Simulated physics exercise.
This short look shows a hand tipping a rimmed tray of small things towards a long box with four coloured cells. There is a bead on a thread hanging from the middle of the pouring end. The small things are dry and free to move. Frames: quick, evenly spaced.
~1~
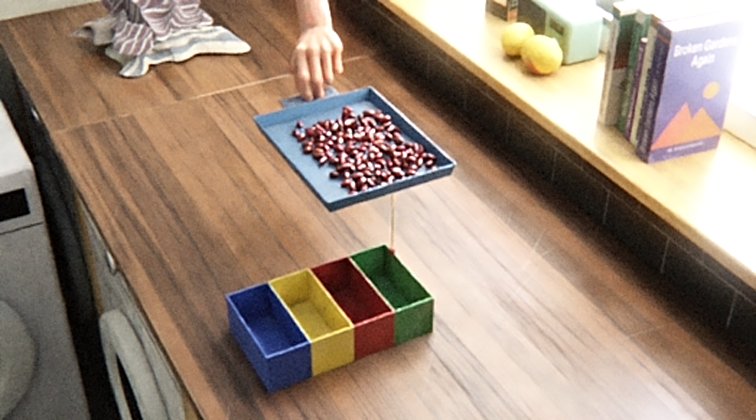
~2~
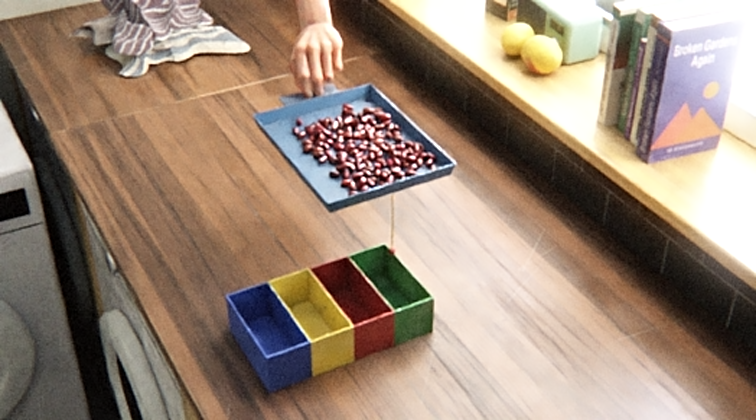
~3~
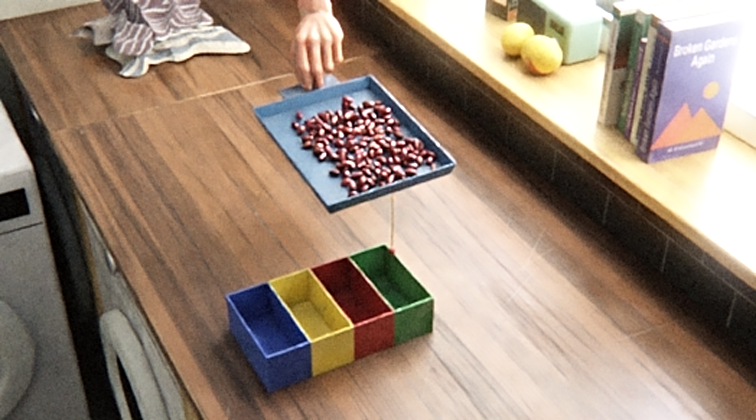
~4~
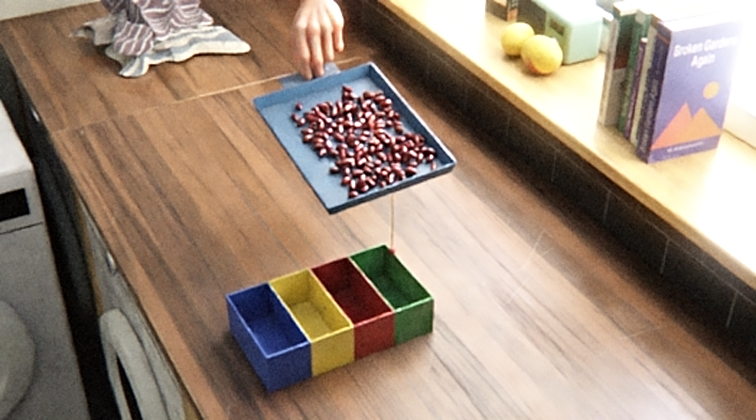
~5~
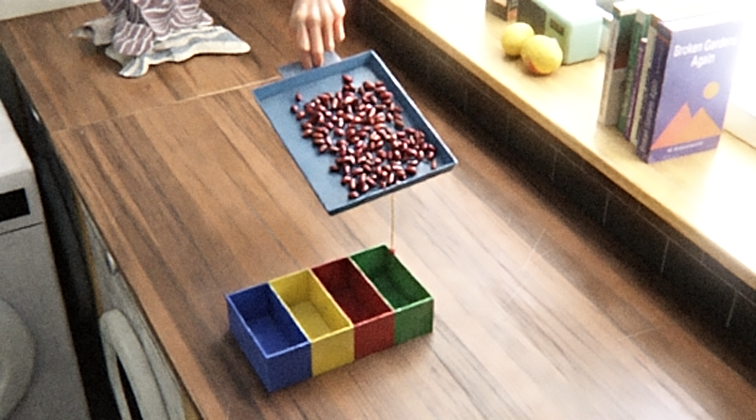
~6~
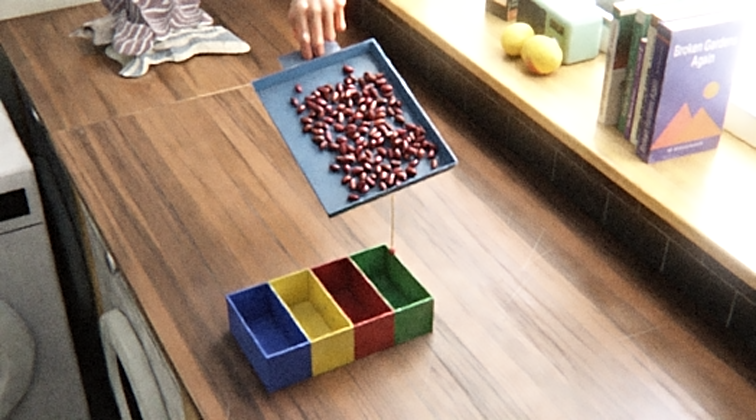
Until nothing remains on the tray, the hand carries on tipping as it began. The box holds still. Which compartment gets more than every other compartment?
The red compartment gets the most.
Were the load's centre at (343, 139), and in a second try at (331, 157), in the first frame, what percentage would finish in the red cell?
50 % and 60 %.
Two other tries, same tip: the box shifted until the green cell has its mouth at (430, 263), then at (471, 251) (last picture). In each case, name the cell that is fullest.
The cell in yellow; the blue one.
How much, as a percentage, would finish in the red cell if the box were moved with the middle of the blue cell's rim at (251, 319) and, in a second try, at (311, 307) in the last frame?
Close to 50 in a hundred, then close to 20 in a hundred.
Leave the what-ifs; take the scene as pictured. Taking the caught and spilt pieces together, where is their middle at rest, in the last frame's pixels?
Close to (359, 323), more or less.
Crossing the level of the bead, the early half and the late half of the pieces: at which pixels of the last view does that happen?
Early half: (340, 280); late half: (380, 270).
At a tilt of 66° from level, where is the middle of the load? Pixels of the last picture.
I'd put the middle of the pieces at roughly (368, 156).
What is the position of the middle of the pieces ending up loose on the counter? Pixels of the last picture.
About (467, 324).
Shortly afterwards, tray tipped steeply; the whole lot on the tray.
Next, tray tipped past a quarter turn; near half on the tray; a little in the red cell; a little in the yellow cell; near a quarter falling or outside the box.
Some moments later, tray tipped past a quarter turn; near half in the red cell; near a quarter in the green cell; a little in the yellow cell; a little falling or outside the box.
In the end, tray tipped past a quarter turn; near half in the red cell; near a quarter in the green cell; a little in the yellow cell; none at all in the blue cell; a little outside the box.
